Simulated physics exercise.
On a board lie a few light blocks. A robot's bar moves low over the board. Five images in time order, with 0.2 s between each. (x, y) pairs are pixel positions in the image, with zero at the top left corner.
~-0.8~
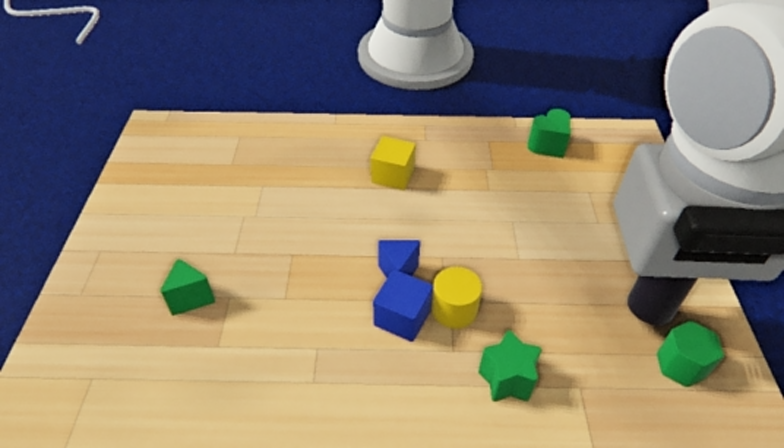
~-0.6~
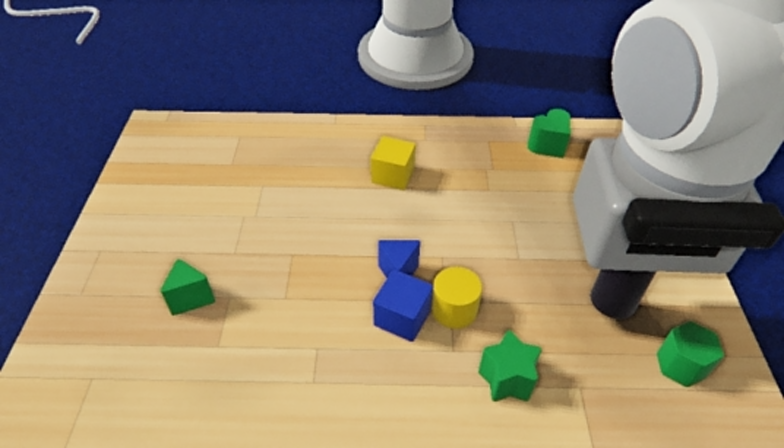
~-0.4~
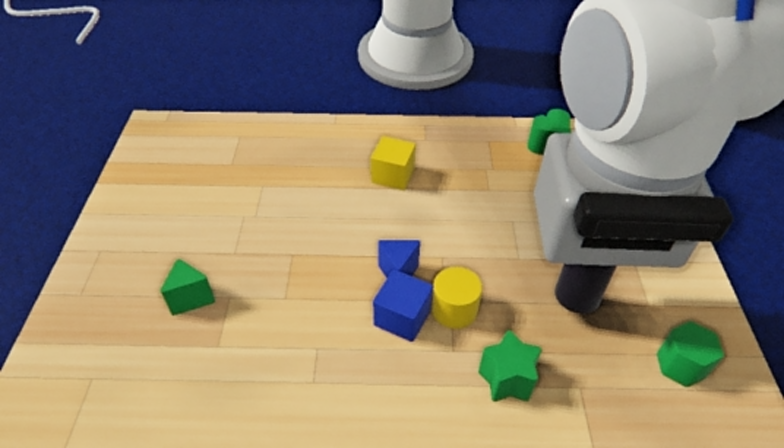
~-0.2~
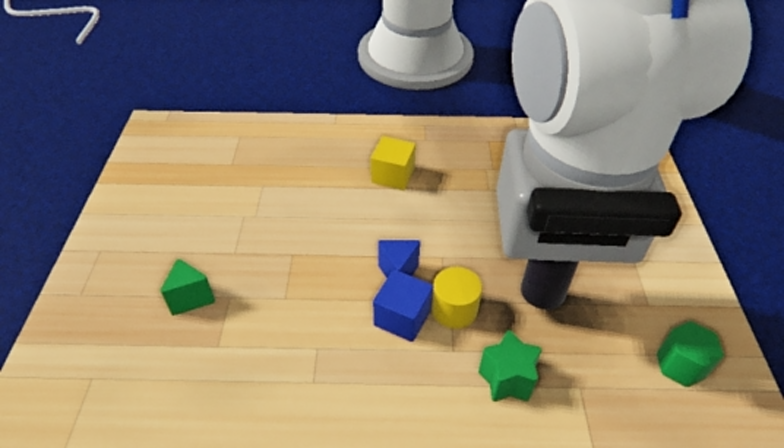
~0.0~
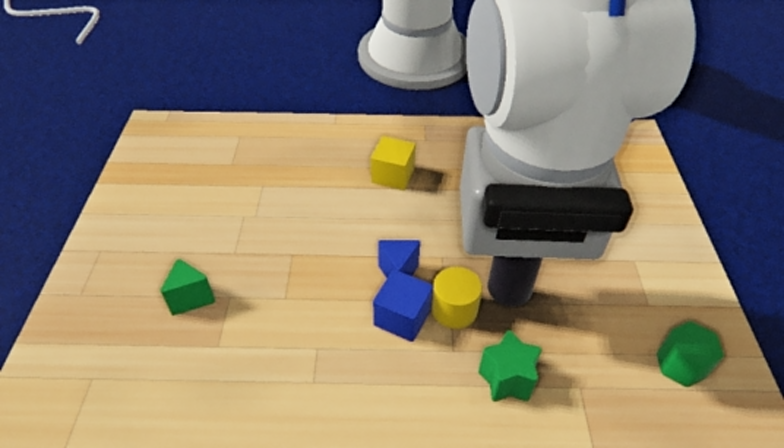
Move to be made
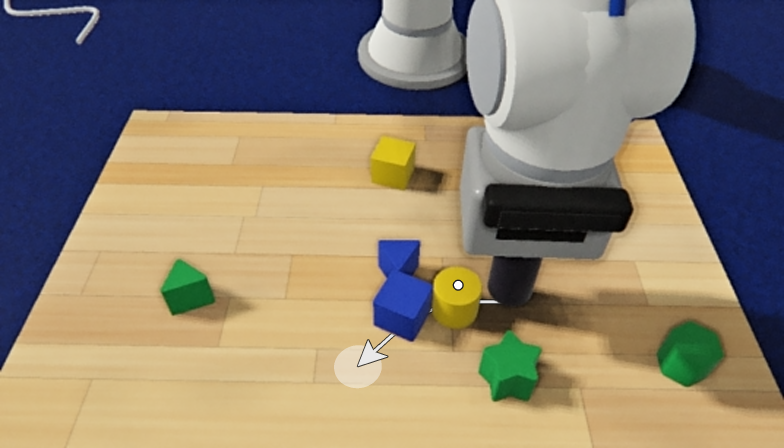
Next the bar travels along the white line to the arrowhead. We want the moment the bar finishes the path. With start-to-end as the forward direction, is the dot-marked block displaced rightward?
Yes
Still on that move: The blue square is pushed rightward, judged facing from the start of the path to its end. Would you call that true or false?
That is true.
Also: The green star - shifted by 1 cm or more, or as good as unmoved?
That one stays where it is.
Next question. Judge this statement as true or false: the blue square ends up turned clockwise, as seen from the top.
The statement is false.
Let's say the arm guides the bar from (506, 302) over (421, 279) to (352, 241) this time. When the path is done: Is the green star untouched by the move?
Yes, it checks out.
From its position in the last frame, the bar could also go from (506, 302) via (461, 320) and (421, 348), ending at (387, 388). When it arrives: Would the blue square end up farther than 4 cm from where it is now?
Yes - that is the case.
Drawn move, from (506, 302) by way of (450, 305) and (401, 328) to (358, 366); the dot is on the yellow circle.
What follows on the original path. One third of the way, bar at (451, 292); blue triangle at (396, 248), turned 15° clockwise; blue square at (363, 298), turned 50° anticlockwise; yellow circle at (406, 281).
Two thirds of the way, bar at (401, 316); blue triangle at (392, 248), turned 40° clockwise; blue square at (315, 305), turned 75° anticlockwise; yellow circle at (360, 285).
At the end, bar at (357, 354); blue triangle at (392, 248), turned 40° clockwise; blue square at (313, 305), turned 75° anticlockwise; yellow circle at (358, 285); green star still.
